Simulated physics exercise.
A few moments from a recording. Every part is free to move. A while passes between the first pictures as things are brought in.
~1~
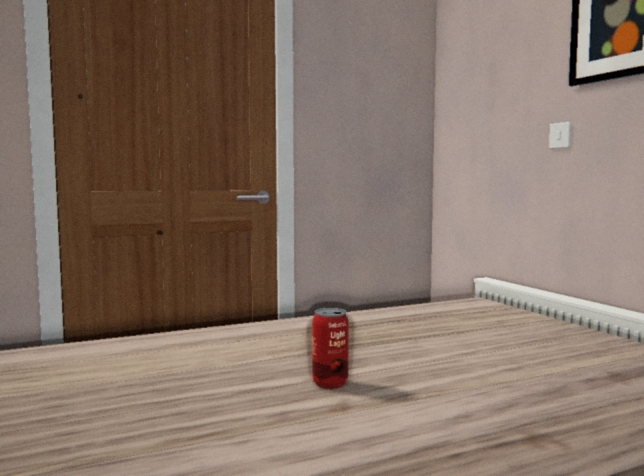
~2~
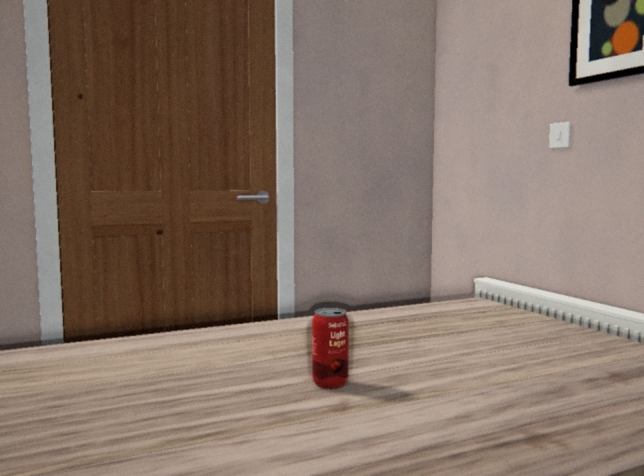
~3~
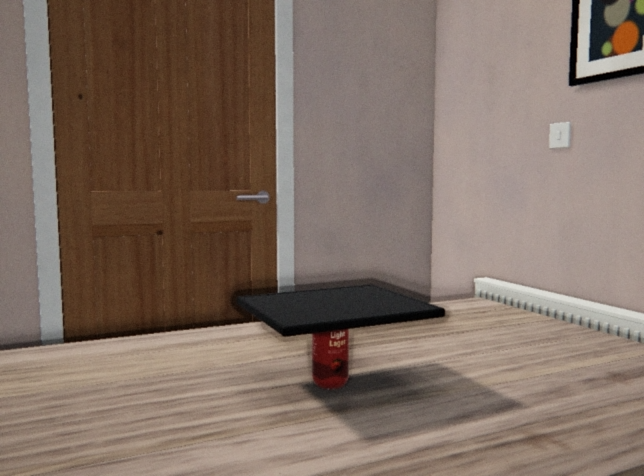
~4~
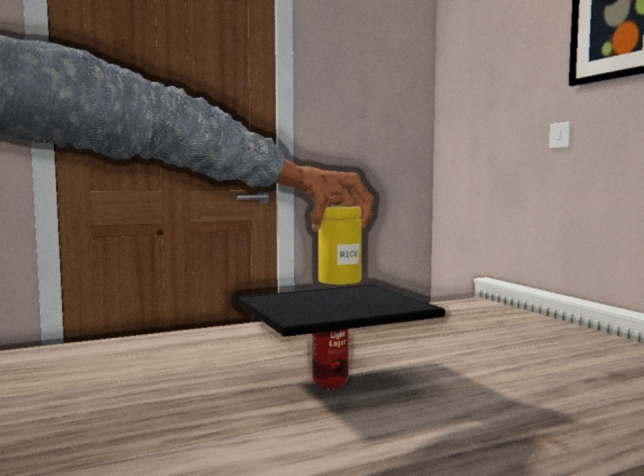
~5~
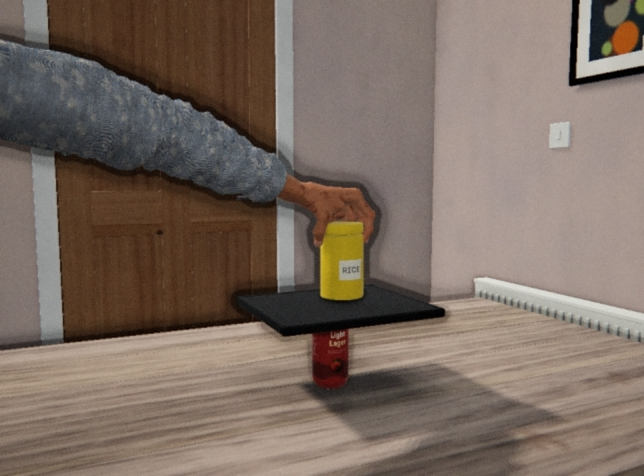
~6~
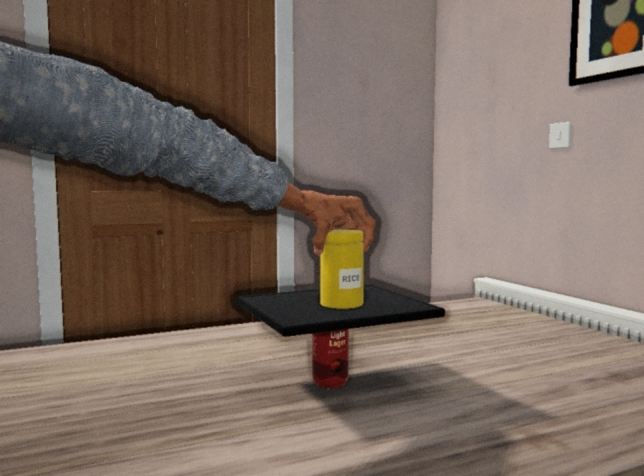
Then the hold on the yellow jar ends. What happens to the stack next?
The stack will stay as built.
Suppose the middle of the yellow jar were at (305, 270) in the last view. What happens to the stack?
Well, it survives then.
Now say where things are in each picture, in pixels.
In the first picture, the last thing is not in view yet.
In the second picture, the last thing is not in view yet.
In the third picture, the last thing is not in view yet; black lid (336, 306).
In the fourth picture, still above its spot; yellow jar (340, 244); black lid (336, 306).
In the fifth picture, still above its spot; yellow jar (342, 260); black lid (336, 306).
In the sixth picture, in place under the hand; yellow jar (342, 268); black lid (336, 306).
Then, 0.20 s past the last view, nothing moves.
Then, 0.40 s past the last view, yellow jar resting near (342, 269).
Finally, all 3 still in place. Final places as the last picture's camera would see them, yellow jar near (342, 269). The stack keeps its balance.
